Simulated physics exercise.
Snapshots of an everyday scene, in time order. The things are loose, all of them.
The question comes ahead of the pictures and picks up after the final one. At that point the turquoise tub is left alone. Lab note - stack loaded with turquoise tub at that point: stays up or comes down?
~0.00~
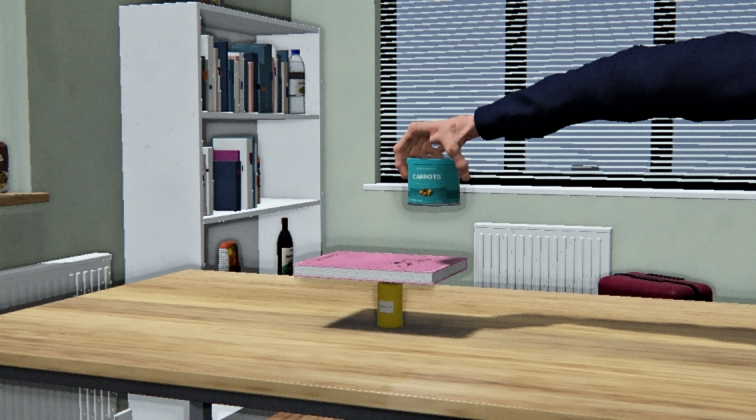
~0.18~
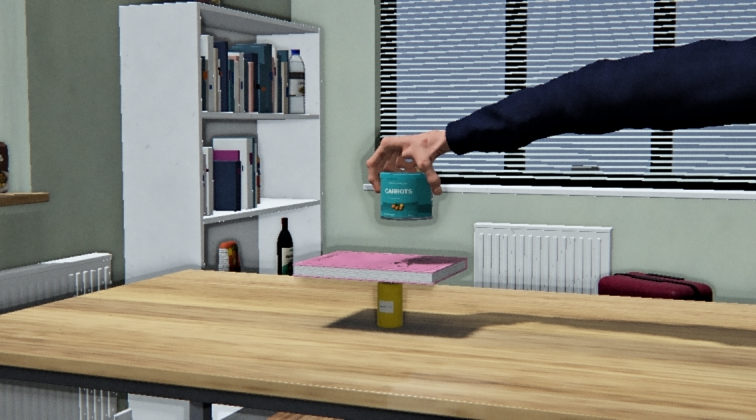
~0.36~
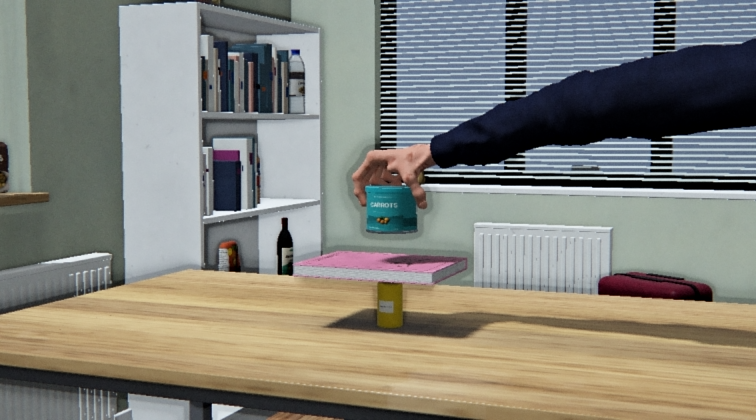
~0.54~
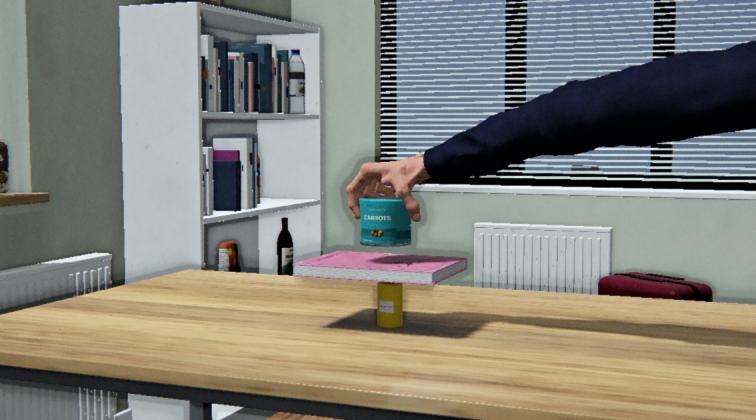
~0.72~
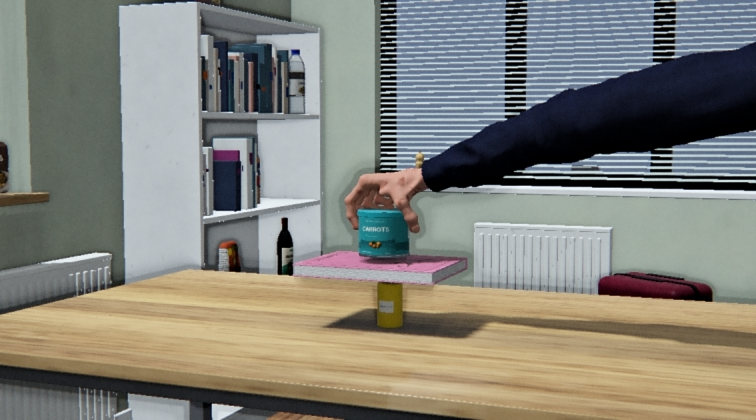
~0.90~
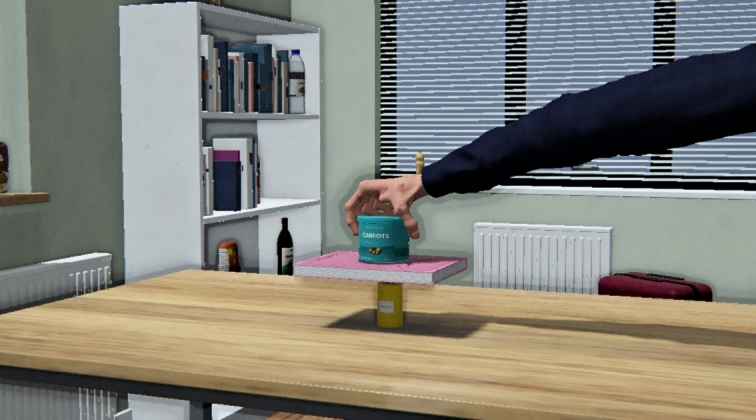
Observed: Stays up.
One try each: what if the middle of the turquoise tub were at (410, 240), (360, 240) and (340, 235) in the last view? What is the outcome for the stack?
The stack remains standing in the first case, tumbles down in the second, and tumbles down in the third.
After 1.20 s, nothing has stirred.
After 1.90 s, turquoise tub resting near (384, 240).
At rest (3.5 s), all 3 in place. Seen from the same camera at the end, turquoise tub near (384, 240). The stack stays up.
